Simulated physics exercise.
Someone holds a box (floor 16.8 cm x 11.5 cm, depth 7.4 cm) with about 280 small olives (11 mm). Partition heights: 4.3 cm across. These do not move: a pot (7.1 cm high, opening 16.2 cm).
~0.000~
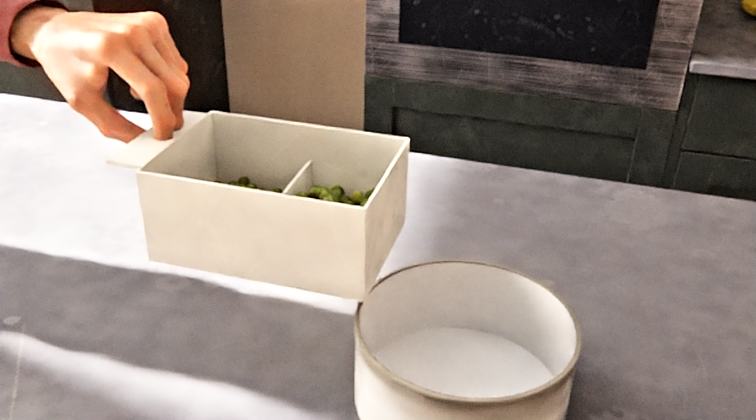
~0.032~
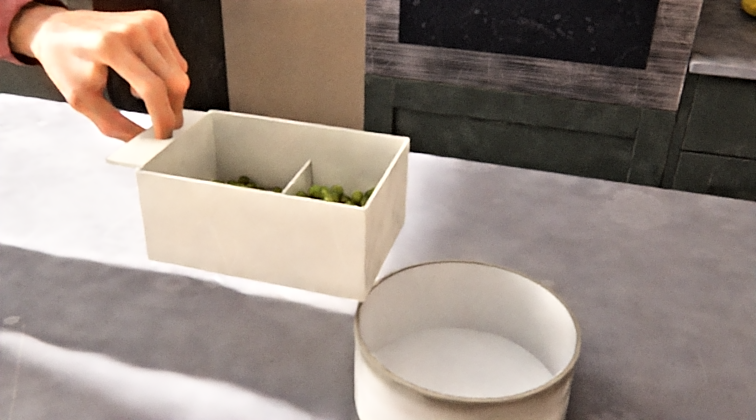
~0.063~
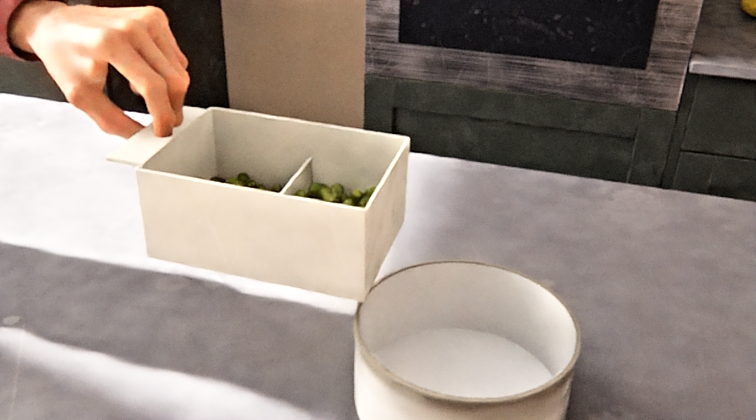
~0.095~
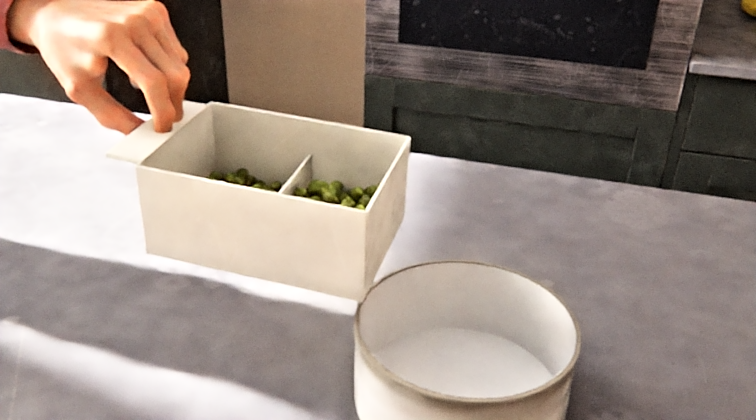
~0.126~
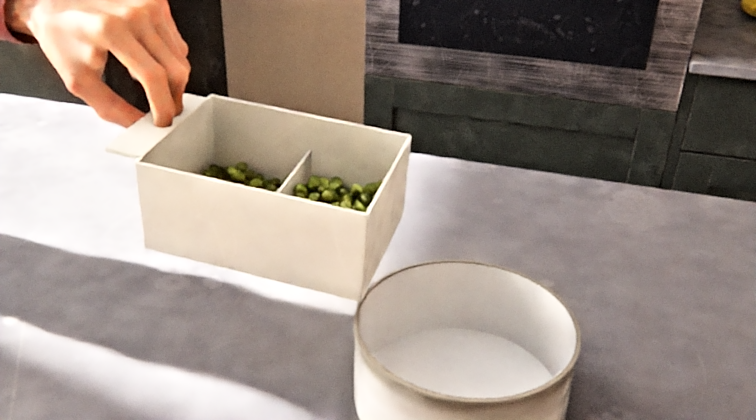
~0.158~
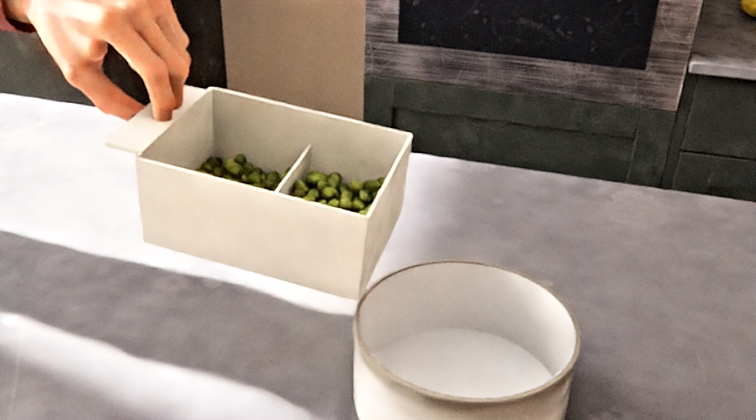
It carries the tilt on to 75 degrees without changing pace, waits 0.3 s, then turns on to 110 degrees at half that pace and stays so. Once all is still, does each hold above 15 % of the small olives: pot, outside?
Pot above, outside above.
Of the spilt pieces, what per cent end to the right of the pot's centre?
Roughly 30 per cent.
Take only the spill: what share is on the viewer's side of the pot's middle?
Some 100 per cent.
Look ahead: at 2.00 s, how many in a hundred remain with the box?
Roughly 100 per cent.
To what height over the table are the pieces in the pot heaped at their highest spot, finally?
Roughly 3.5 cm.
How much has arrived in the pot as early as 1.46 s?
Some 0 per cent.
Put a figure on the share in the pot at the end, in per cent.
Some 60 per cent.
Then, at 0.87 s, tilt 64 degrees; box 100 %; middle of all pieces near (300, 157).
After 1.46 s, tilt 76 degrees; box 100 %; middle of all pieces near (309, 169).
Then, at 2.00 s, tilt 98 degrees; box 100 %; middle of all pieces near (322, 182).
Then, at 2.52 s, tilt 110 degrees; box 30 %, outside 25 %, pot 40 %, in the air 5 %; middle of all pieces near (382, 366).
At rest (4.4 s), box 5 %, outside 35 %, pot 60 %.
